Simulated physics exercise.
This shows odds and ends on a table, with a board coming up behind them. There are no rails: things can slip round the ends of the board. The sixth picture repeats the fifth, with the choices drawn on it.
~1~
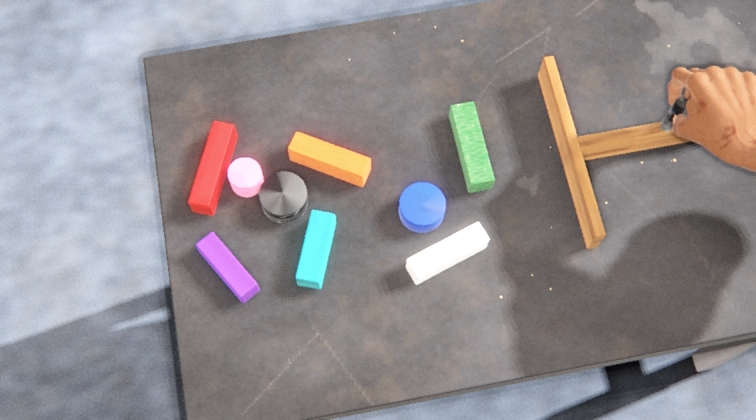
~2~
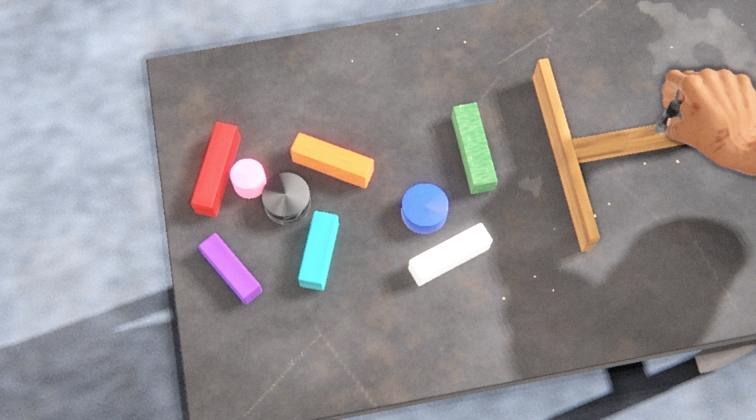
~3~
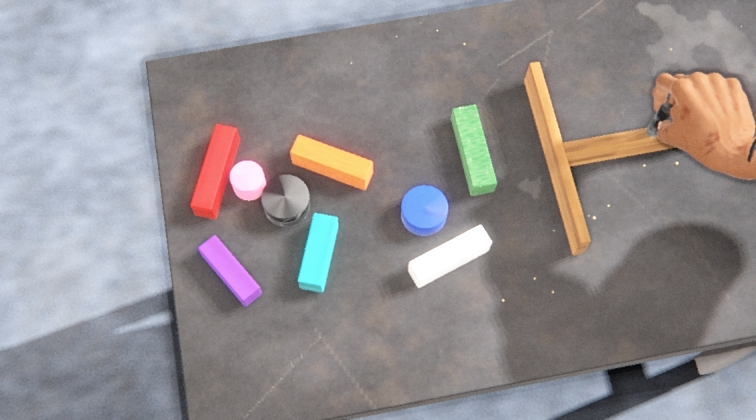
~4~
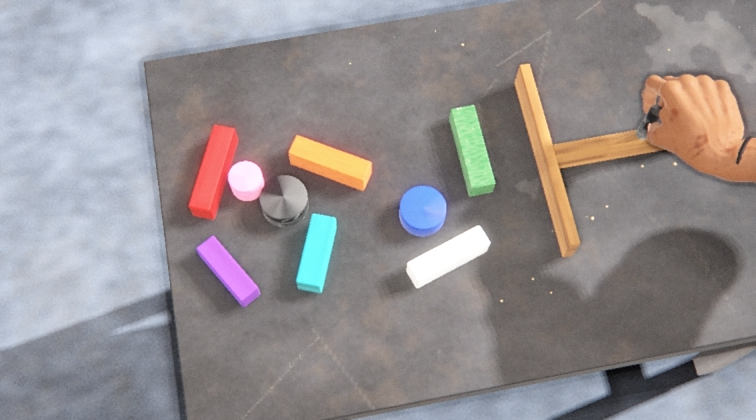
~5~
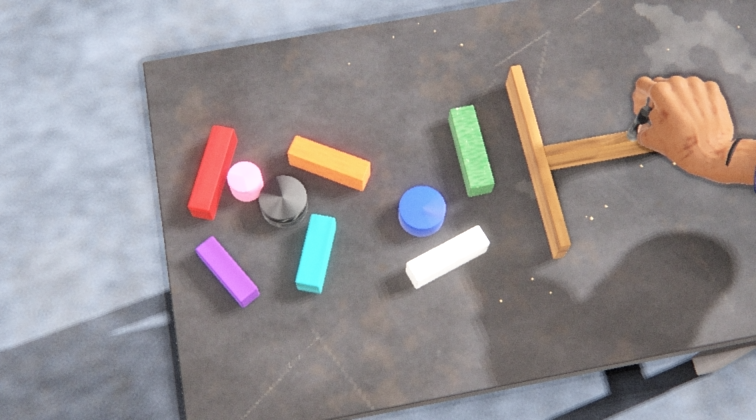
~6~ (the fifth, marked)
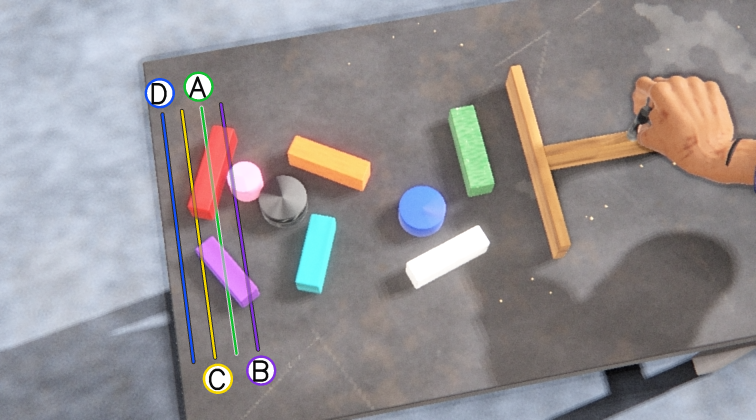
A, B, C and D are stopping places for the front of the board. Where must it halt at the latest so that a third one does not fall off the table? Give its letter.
At B, and not beyond.
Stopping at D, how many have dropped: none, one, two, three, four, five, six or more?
Six or more.
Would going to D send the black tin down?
By then, yes.
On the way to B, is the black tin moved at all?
Yes.
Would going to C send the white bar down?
No.
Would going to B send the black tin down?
No.
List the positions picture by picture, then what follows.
Black tin (284, 198); turquoise stick (316, 250); red stick (214, 168), in the first picture.
Board (568, 145); green bar (474, 148), in the second picture.
Board (560, 149); pink tin (248, 181), in the third picture.
Board (549, 151); blue tin (422, 212), in the fourth picture.
Board (540, 152); black tin (284, 202); turquoise stick (316, 254); red stick (213, 173), in the fifth picture.
On the copy, A at (218, 225); B at (239, 221); C at (198, 228); D at (177, 232).
On B. First, board (433, 171); white bar (402, 269); blue tin (401, 226).
Then, board (325, 191); pink tin (239, 180); black tin (255, 214).
Finally, board (239, 206); red stick over the edge; purple stick over the edge; two fallen.
By contrast, A drops three; C drops six; D drops seven.
